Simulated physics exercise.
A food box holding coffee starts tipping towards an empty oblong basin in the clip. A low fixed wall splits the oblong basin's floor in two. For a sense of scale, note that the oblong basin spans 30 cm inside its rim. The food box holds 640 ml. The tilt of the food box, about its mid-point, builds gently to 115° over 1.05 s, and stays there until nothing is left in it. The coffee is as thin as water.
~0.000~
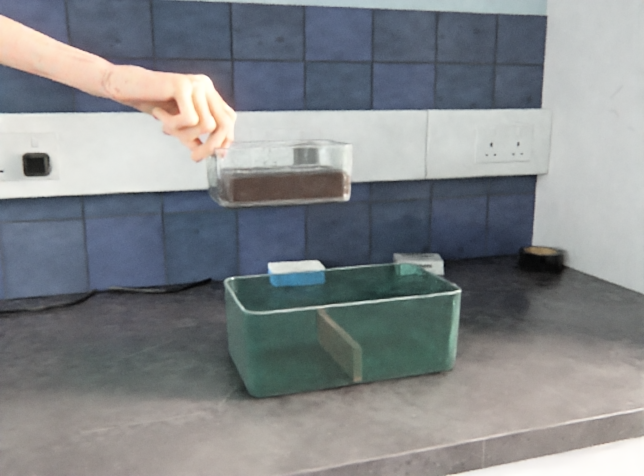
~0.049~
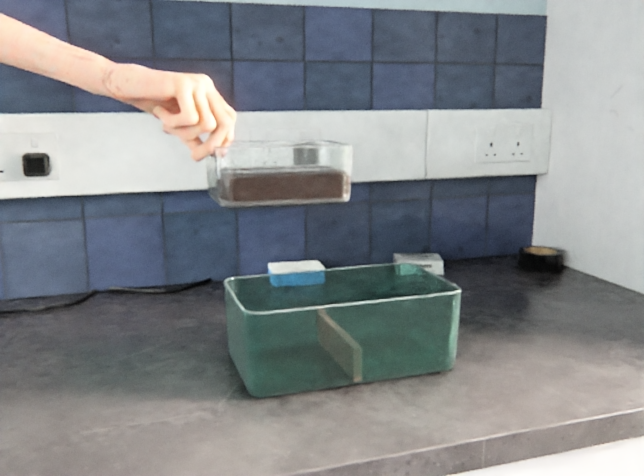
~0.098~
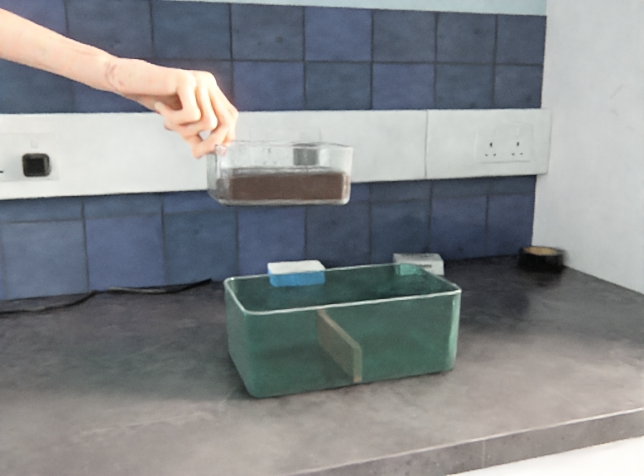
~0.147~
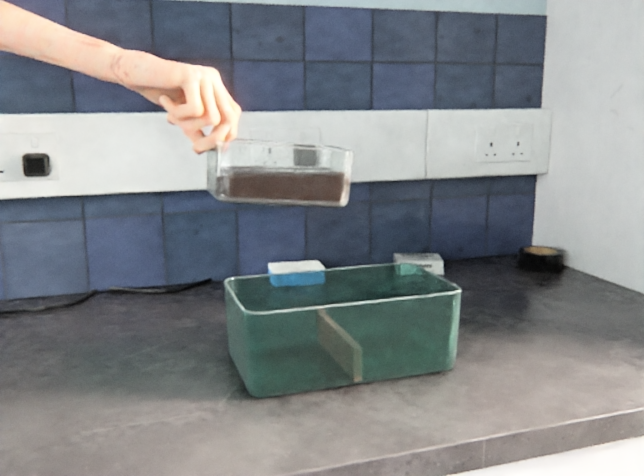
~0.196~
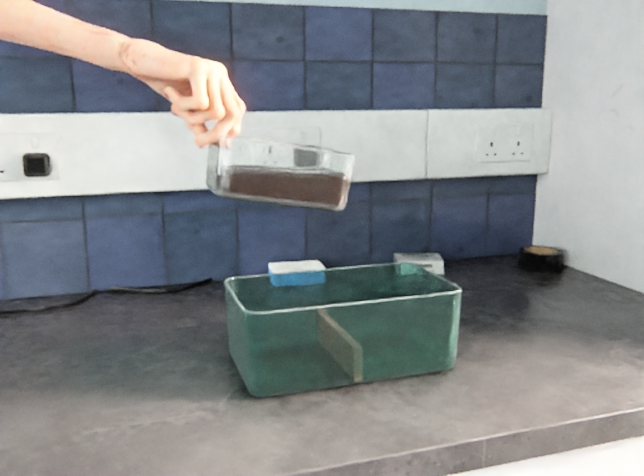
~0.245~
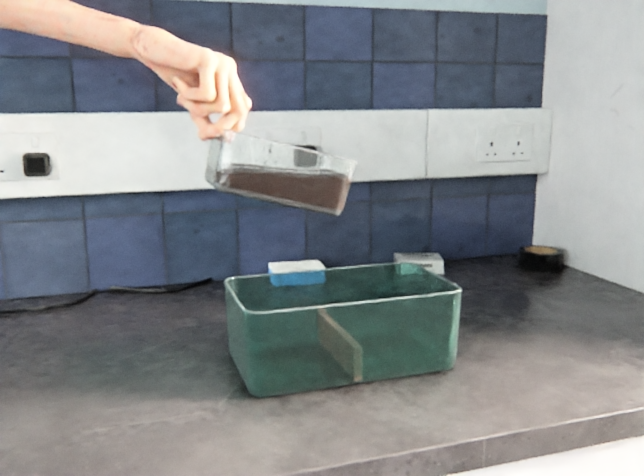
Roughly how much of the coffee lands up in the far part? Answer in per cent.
Around 71 %.
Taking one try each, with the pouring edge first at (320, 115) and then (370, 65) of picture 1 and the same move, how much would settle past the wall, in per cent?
The first try gives 65 percent and the second 85 percent.
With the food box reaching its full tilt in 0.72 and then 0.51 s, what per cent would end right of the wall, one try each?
70 and 70 %.
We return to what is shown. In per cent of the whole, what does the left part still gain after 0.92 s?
It comes to about 16 per cent.
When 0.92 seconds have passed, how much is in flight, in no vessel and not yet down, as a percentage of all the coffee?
Close to 12 per cent.
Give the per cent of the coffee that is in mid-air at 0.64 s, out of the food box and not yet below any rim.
Near 48 per cent at that moment.
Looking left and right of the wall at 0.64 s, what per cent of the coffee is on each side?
Around 0 on the left side and 18 on the right side.
Then, 0.64 s in, the tilt is 76° and 35 per cent is still to pour, 0 is left of the wall and 18 right of it.
Then, 0.92 s in, the tilt is 111° and 6 per cent is still to pour, 12 is left of the wall and 70 right of it.
Then, 1.22 s in, the tilt is 115° and 0 per cent is still to pour, 28 is left of the wall and 70 right of it.
Then, 1.55 s in, the tilt is 115° and 0 per cent is still to pour, 27 is left of the wall and 71 right of it.
Finally, 27 per cent lies left of the wall, 71 right of it and 2 outside.
